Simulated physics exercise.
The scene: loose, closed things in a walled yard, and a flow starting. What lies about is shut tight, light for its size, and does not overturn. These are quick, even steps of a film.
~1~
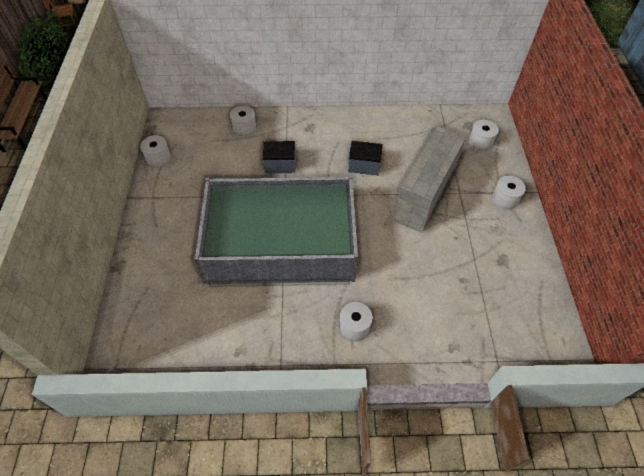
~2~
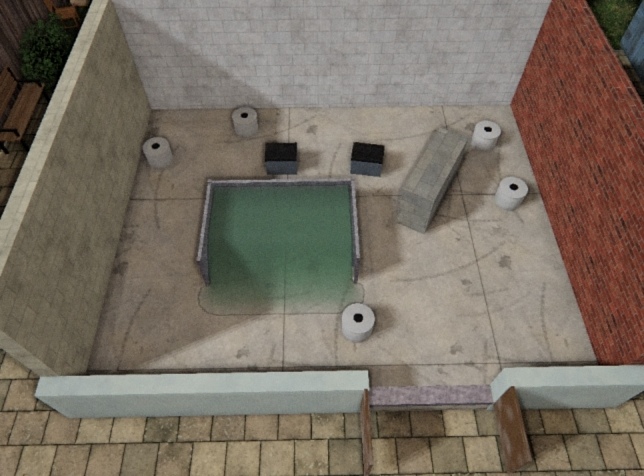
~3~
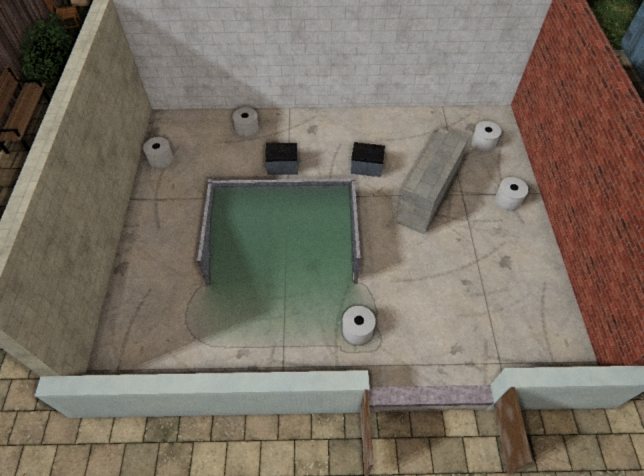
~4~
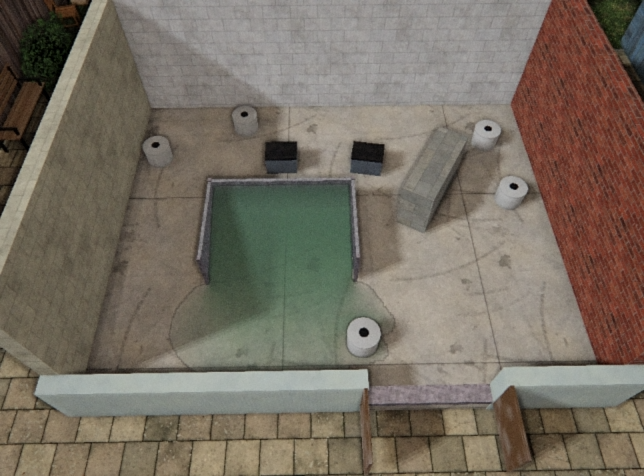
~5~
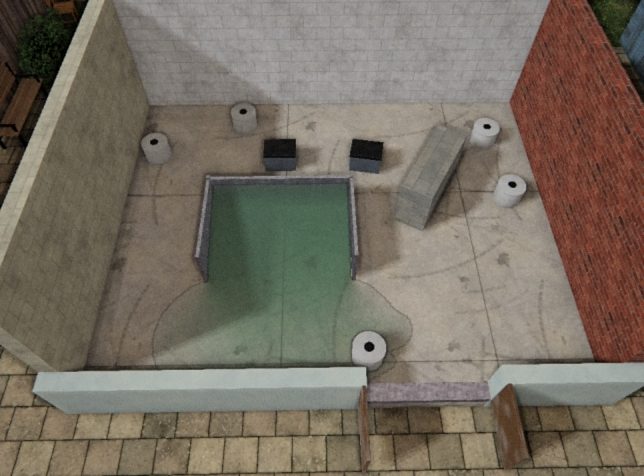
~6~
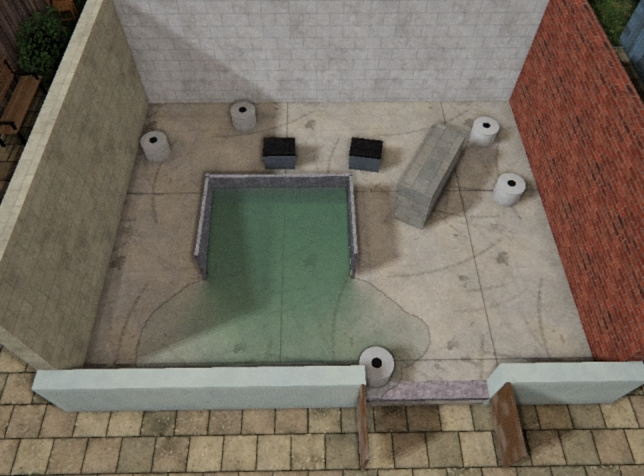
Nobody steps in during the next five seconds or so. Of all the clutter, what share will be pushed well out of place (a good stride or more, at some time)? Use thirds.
That comes to not even a third.
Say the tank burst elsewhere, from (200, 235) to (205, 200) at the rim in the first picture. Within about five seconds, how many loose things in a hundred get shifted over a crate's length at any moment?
Near 40 in a hundred.
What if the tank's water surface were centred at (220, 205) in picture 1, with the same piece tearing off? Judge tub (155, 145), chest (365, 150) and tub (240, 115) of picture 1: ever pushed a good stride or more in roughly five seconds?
As listed: That far or more, less than that, no.
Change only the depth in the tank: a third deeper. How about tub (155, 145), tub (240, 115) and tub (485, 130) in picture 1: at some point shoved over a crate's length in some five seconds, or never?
In that order: Moved that far, pushed that far, no.
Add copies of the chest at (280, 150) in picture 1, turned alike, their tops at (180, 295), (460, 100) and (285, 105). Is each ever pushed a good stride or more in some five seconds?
In turn: Swept aside, less than that, under that.
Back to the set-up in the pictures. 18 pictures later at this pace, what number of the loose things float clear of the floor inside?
I count 0.
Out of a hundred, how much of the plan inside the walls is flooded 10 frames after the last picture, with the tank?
I make it 35 per cent.
A moment on, 1 of 7 are well off their spots; 0 afloat.
Next, 1 of 7 are well off their spots; 0 afloat.
Later, 2 of 7 are well off their spots; 0 afloat.
In the end, 2 of 7 are well off their spots, and 2 have been at some point; 2 afloat.
